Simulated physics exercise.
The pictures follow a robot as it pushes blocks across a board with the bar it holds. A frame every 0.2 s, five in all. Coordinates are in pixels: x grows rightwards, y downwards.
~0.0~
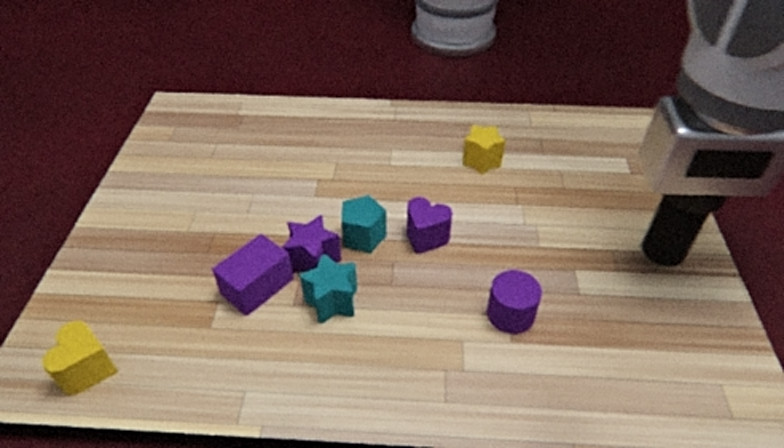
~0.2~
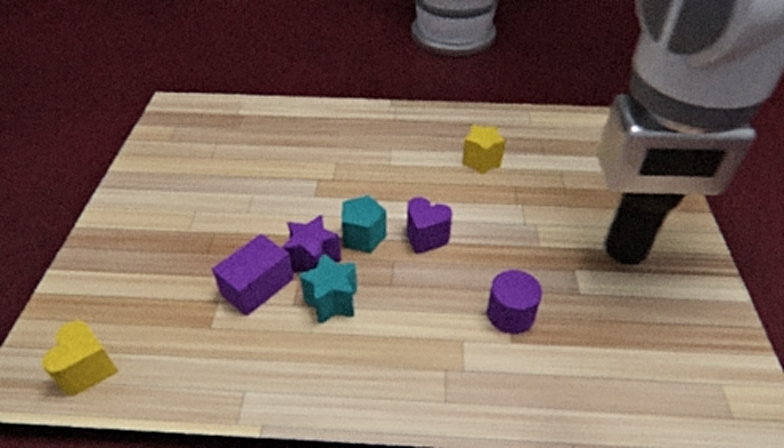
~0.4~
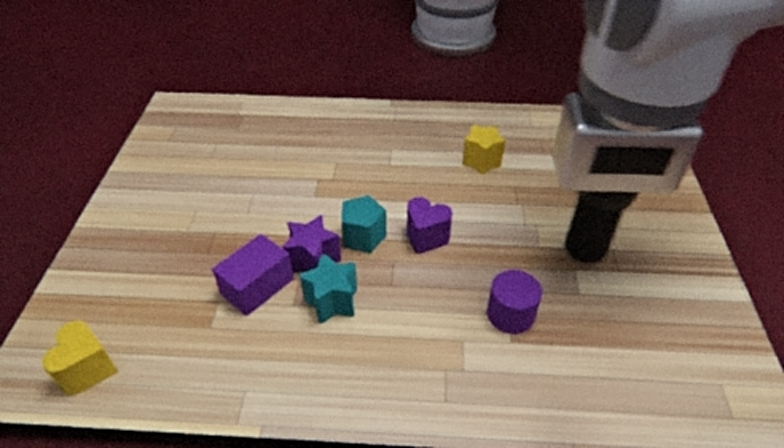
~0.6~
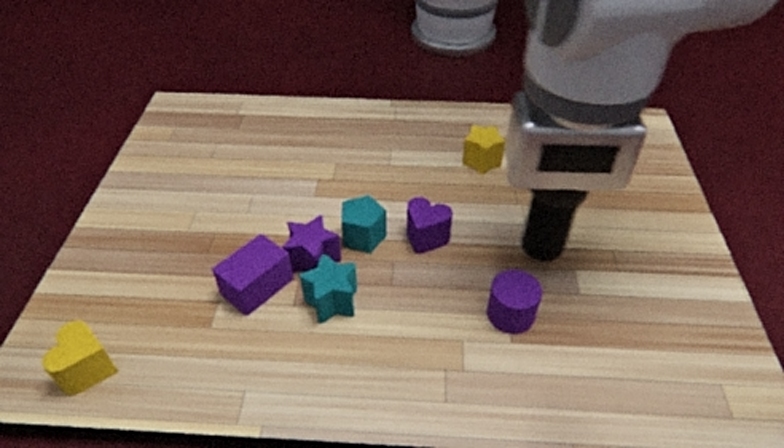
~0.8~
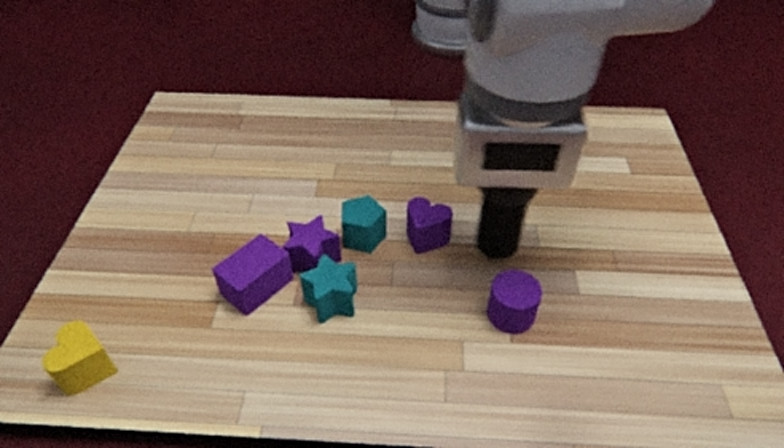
A robot arm moves its black tip steadily left above the board, pushing no blocks.
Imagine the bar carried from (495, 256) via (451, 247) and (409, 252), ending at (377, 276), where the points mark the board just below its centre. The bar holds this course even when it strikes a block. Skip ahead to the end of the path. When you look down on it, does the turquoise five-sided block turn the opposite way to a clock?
I'd say yes.
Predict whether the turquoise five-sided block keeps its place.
It travels a centimetre or more.
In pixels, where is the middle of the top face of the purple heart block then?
I'd place it at (379, 201), taking the centre of its top.
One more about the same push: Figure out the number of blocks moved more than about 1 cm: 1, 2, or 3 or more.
It should be two.
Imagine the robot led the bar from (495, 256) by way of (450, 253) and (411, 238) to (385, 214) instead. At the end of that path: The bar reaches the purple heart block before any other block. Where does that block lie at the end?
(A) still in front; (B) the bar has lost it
I'll go with A - still in front.
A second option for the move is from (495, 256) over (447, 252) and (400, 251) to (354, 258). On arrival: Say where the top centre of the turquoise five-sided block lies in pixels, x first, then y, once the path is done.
If I read the scene right, the answer is (334, 206).
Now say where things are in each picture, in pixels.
The first picture shows tip of the bar at (663, 251), middles of tops, turquoise star-shaped block at (329, 276), turquoise five-sided block at (362, 210), purple heart block at (428, 212).
The second picture shows bar at (626, 249), nothing pushed.
The third picture shows bar at (585, 248), nothing pushed.
The fourth picture shows bar at (542, 246), nothing pushed.
The fifth picture shows bar at (497, 244), turquoise star-shaped block at (329, 276), turquoise five-sided block at (362, 210), purple heart block at (428, 212).
On the path given first. One third of the way, bar at (451, 235); purple heart block at (410, 208).
Two thirds of the way, bar at (408, 240); turquoise five-sided block at (336, 205), turned 30° anticlockwise; purple heart block at (379, 202), turned 40° clockwise.
At the end, bar at (376, 264); turquoise star-shaped block unmoved; turquoise five-sided block at (336, 205), turned 35° anticlockwise; purple heart block at (379, 201), turned 45° clockwise.
